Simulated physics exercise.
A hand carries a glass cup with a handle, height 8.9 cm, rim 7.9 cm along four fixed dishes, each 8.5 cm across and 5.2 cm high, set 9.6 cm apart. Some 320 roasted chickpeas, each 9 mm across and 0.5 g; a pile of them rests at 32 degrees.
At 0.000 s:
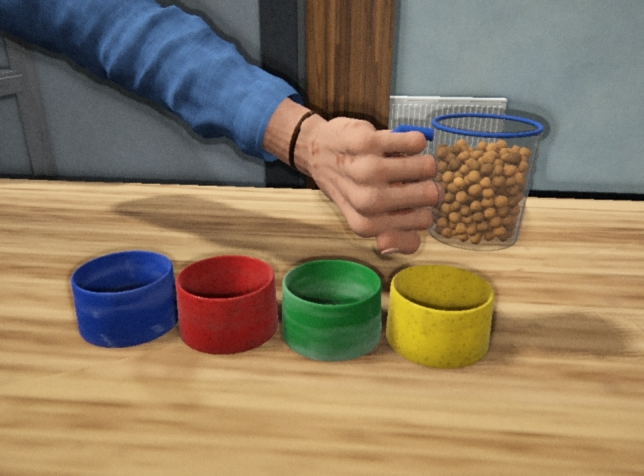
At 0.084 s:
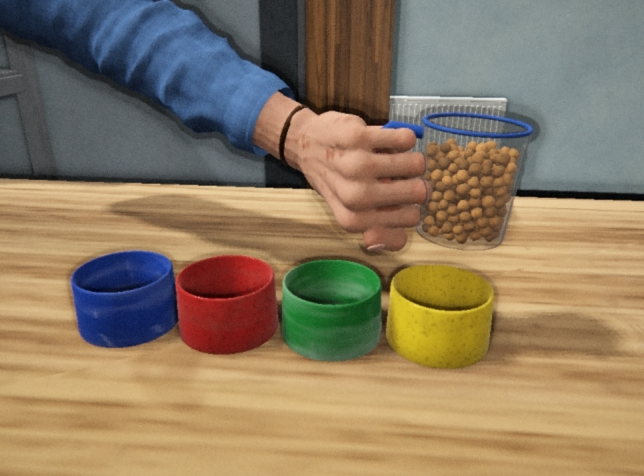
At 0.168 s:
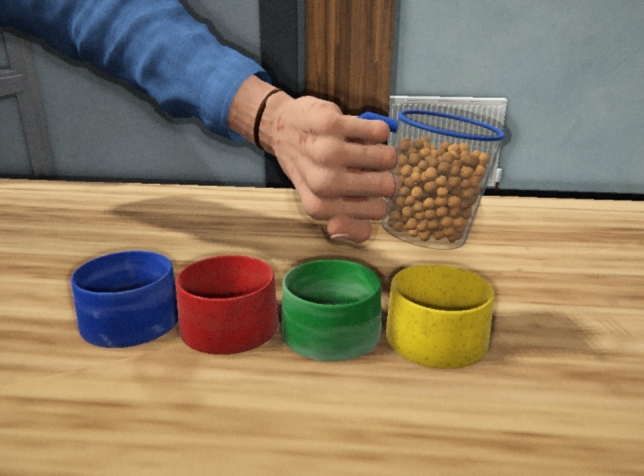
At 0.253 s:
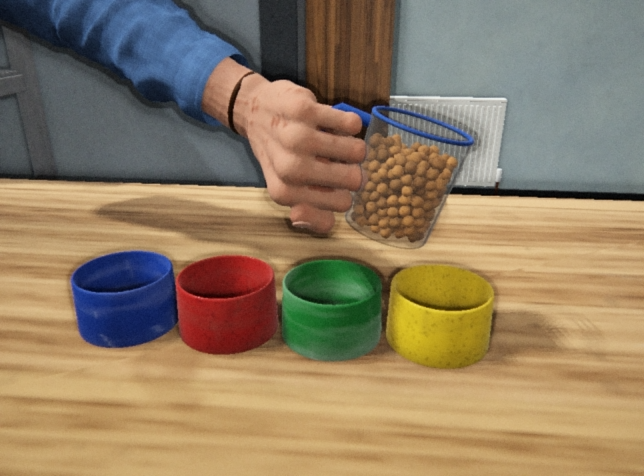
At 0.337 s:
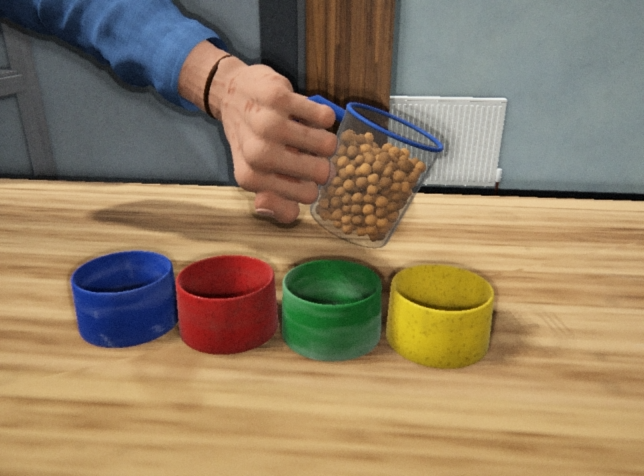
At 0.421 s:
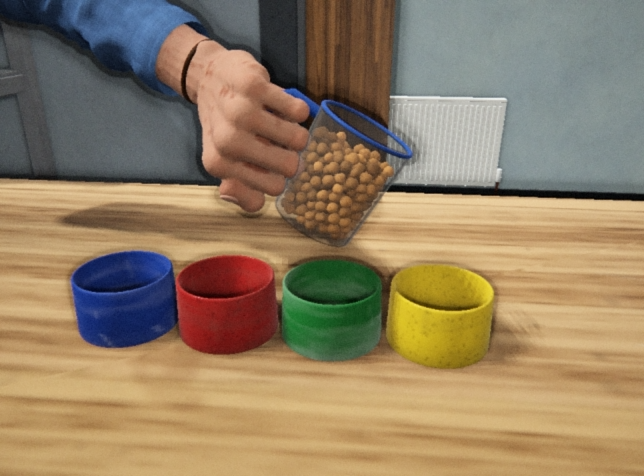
To begin with, a hand in a blue sleeve holds a clear, blue-rimmed cup of roasted chickpeas upright, behind and above a row of blue, red, green and yellow dishes on a wooden table. The hand then moves the cup left while steadily tilting its rim toward the right, bringing it above the green dish.
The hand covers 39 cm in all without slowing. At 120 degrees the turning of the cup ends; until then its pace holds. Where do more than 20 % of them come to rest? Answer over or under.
Red under, blue over, green under, yellow under, counter under.
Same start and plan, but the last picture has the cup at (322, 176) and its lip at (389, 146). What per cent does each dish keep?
Red 0; blue 90; green 0; yellow 0.
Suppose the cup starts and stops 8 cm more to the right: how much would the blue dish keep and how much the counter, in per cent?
In that case blue 10; counter 30.
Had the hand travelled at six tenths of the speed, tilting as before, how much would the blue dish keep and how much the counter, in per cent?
In that case blue 20, counter 10.
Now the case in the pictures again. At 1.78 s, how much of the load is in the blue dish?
Some 75 per cent.
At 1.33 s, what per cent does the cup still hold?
About 95 per cent.
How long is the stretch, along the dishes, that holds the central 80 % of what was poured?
Some 6 cm.
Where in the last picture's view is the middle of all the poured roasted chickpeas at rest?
At about (121, 294).
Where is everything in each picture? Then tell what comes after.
The first picture shows cup at (479, 181), tilt 0 degrees, lip at (539, 126), moved 0.0 cm; middle of the pieces at (475, 190); yellow dish at (442, 287); green dish at (332, 282); red dish at (226, 276); blue dish at (123, 271).
The second picture shows cup at (467, 181), tilt 2 degrees, lip at (529, 128), moved 0.9 cm; middle of the pieces at (464, 190).
The third picture shows cup at (436, 180), tilt 9 degrees, lip at (501, 134), moved 3.3 cm; middle of the pieces at (432, 188).
The fourth picture shows cup at (403, 178), tilt 15 degrees, lip at (471, 140), moved 5.9 cm; middle of the pieces at (398, 187).
The fifth picture shows cup at (371, 177), tilt 22 degrees, lip at (441, 147), moved 8.5 cm; middle of the pieces at (365, 185).
The sixth picture shows cup at (339, 176), tilt 29 degrees, lip at (411, 154), moved 11.1 cm; middle of the pieces at (333, 183); yellow dish at (442, 287); green dish at (332, 282); red dish at (226, 276); blue dish at (123, 271). Its pace works out near 80 degrees a second; the hand travels 31 cm a second.
Then, at 0.97 s, tilt 72 degrees; cup holds 100 %.
After 1.33 s, tilt 101 degrees; cup holds 95 %, blue 5 %.
After 1.78 s, tilt 120 degrees; cup holds 15 %, blue 75 %.
By 2.6 s all is still; red 0 %, blue 90 %, green 0 %, yellow 0 %, counter 10 %.
